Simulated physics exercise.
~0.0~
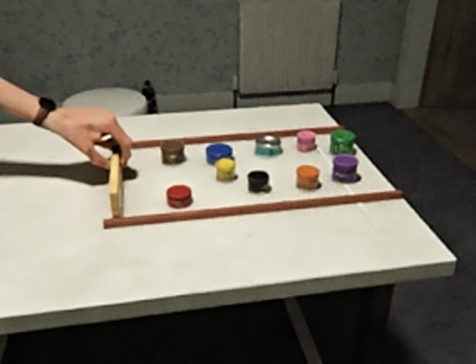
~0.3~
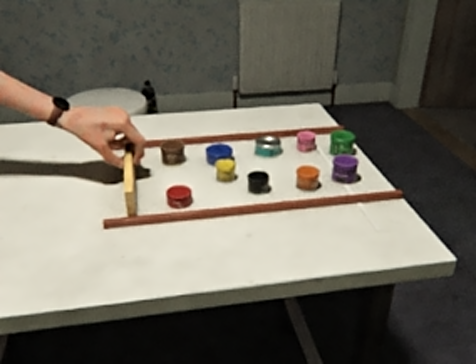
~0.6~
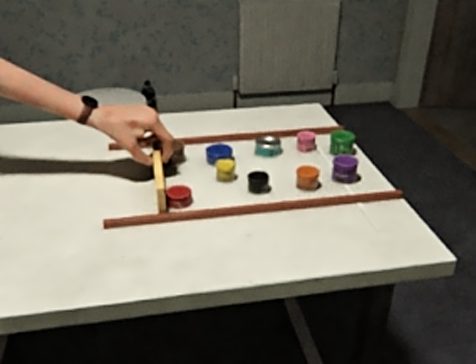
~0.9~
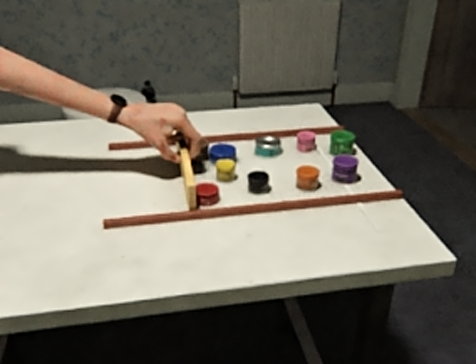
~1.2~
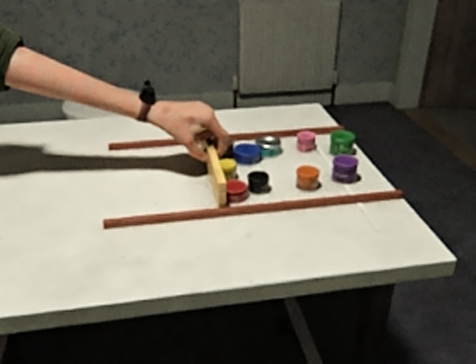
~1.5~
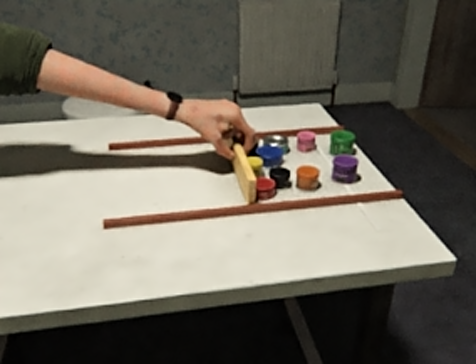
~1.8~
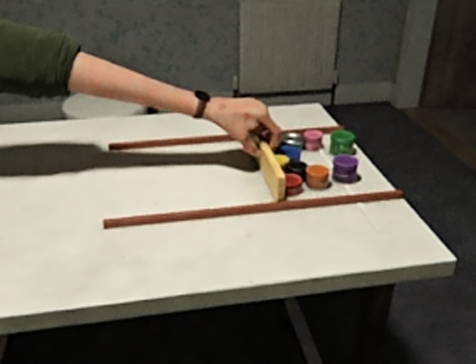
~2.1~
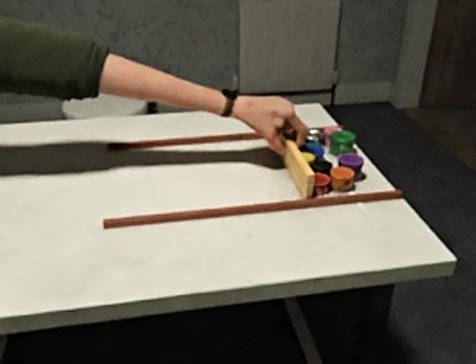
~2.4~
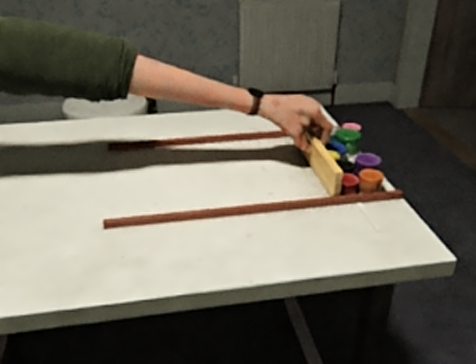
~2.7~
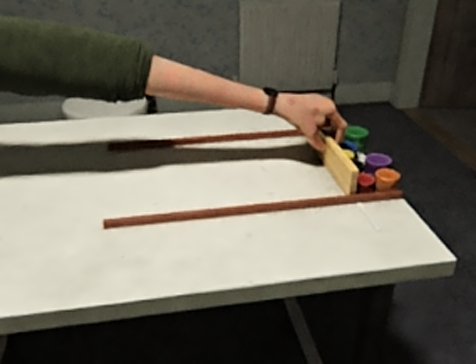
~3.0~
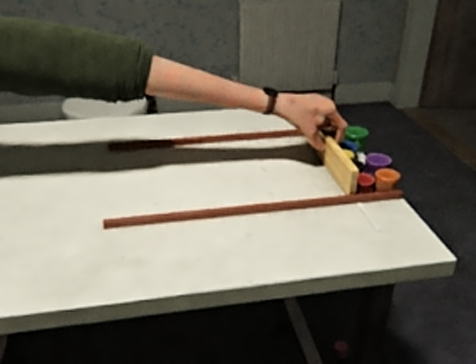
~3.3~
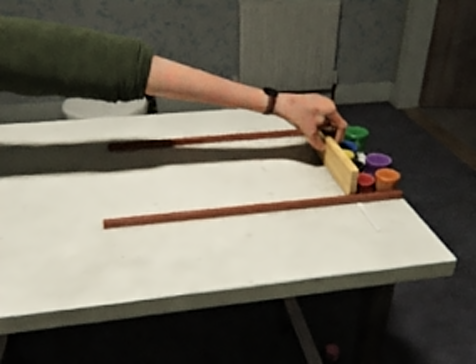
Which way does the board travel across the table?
The board moves to the right, pushed along by the hand.
